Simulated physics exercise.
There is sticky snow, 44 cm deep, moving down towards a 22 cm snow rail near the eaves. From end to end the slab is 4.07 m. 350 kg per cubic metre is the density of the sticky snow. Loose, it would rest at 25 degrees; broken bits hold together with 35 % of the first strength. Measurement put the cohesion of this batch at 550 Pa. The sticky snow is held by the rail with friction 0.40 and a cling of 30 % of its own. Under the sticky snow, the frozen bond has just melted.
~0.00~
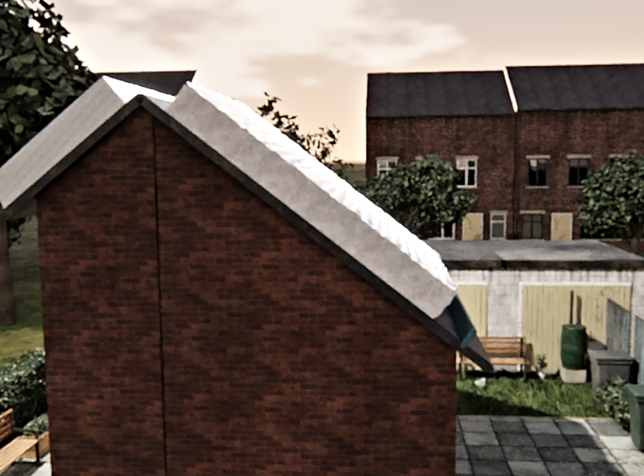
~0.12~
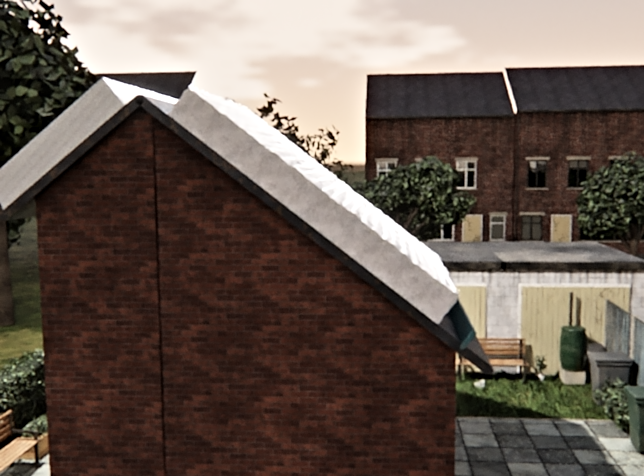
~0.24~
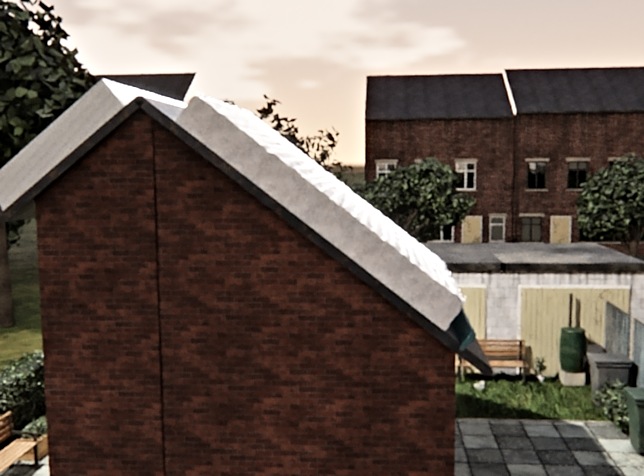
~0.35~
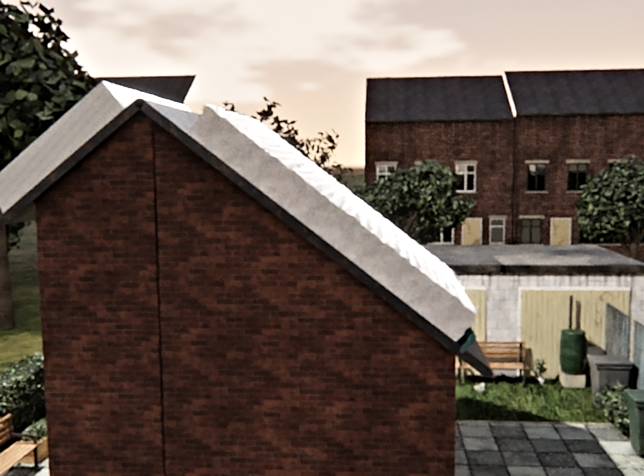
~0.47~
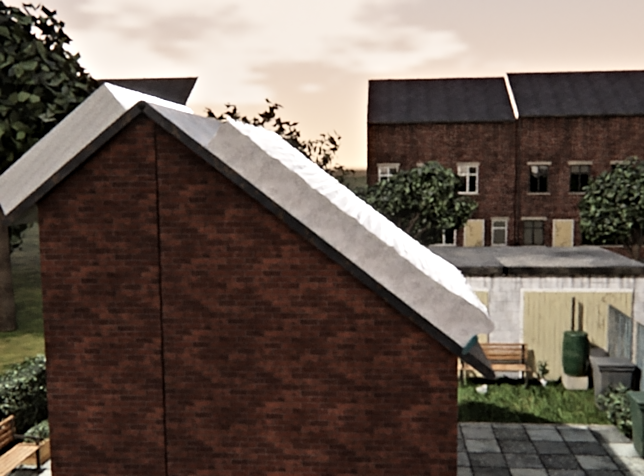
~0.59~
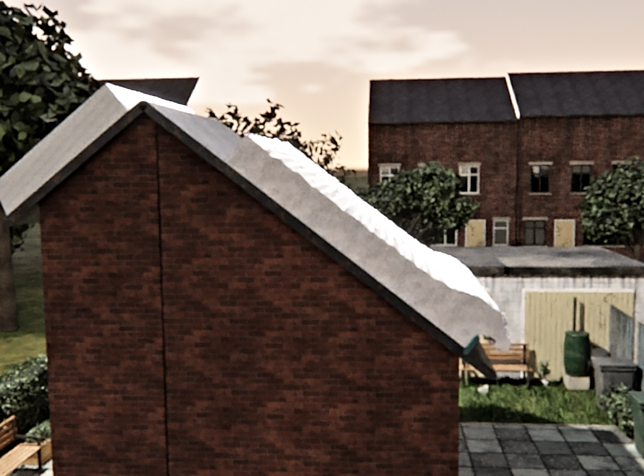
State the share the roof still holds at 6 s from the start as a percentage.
17 %.
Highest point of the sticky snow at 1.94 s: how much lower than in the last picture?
Measured change: Some 1.9 m.
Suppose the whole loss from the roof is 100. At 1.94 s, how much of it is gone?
About 90 %.
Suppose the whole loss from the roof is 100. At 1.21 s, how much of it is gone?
About 50 %.
After 1.21 s, 55 % of the snow is on the roof.
After 1.94 s, 22 % of the snow is on the roof.
After 2.67 s, 18 % of the snow is on the roof.
After 3.40 s, 18 % of the snow is on the roof.
After 6.00 s, 17 % of the snow is on the roof.
